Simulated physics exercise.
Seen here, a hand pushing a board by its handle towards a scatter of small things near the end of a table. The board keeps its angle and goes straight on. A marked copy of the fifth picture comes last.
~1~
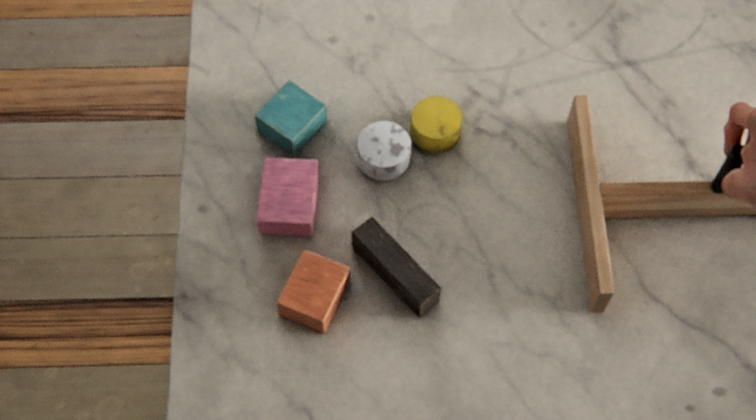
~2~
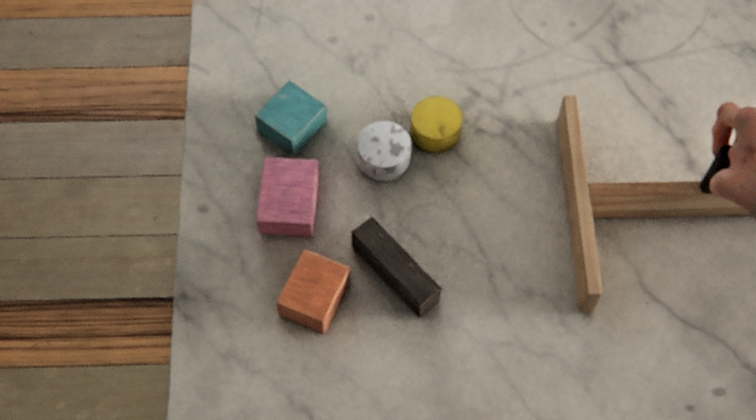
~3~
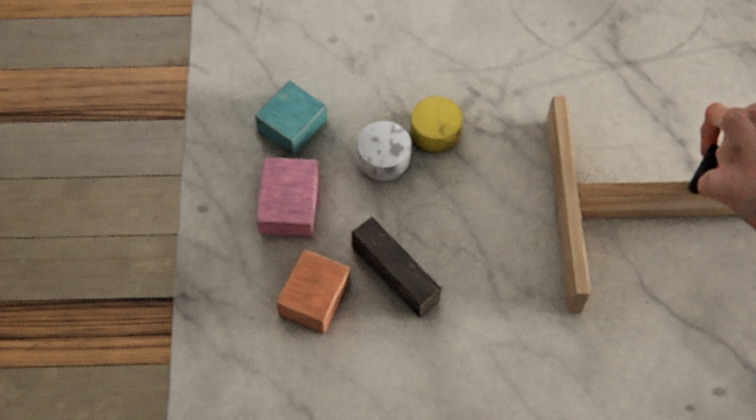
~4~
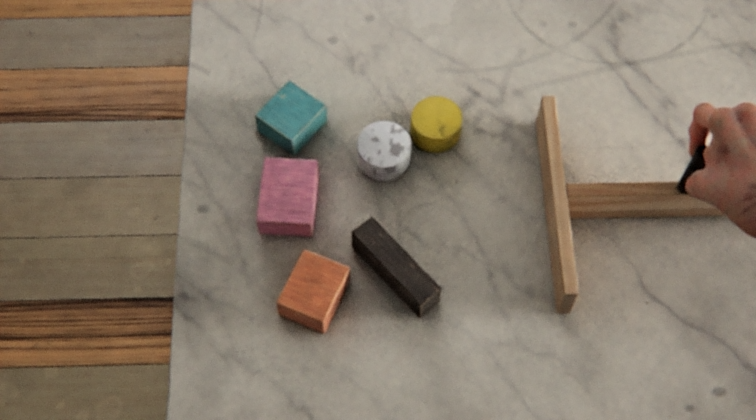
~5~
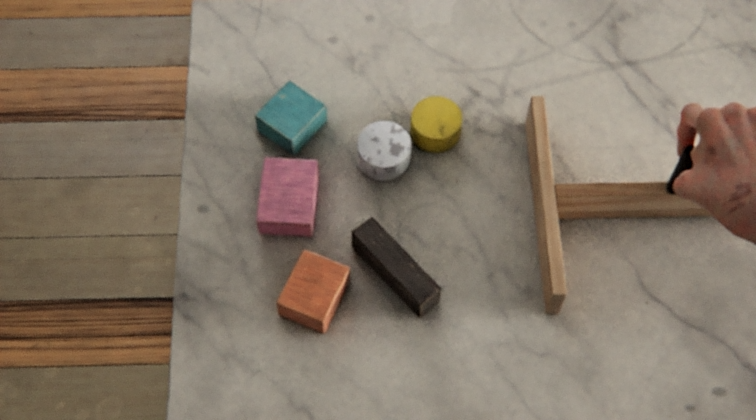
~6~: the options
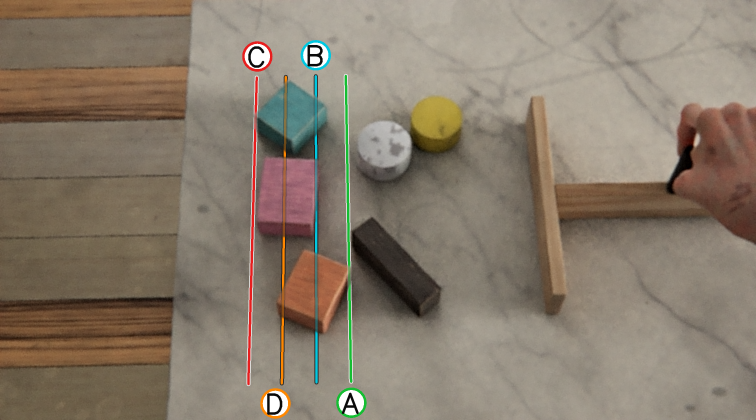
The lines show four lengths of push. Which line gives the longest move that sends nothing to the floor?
C is the last safe line.
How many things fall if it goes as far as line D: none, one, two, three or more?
The count is none.
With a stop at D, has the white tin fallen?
By then, no.
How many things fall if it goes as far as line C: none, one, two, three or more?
The count is none.
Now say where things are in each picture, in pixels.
In the first picture, board (594, 189); yellow tin (436, 125); turquoise block (292, 118).
In the second picture, board (582, 190); pink block (288, 197).
In the third picture, board (571, 190); white tin (384, 151).
In the fourth picture, board (559, 190); turquoise block (292, 118).
In the fifth picture, board (548, 190); pink block (288, 197); orange block (314, 291); white tin (384, 151).
On the marked copy, A at (348, 218); B at (316, 219); C at (253, 220); D at (284, 219).
With C. Early on, board (442, 193); yellow tin (403, 124); white tin (368, 157).
Further on, board (336, 195); turquoise block (255, 114); pink block (267, 200).
At the end, board (255, 197); orange block (193, 302); pink block (201, 197); nothing has fallen.
As for the rest, A is safe but short; B is safe but short; D is safe but short.
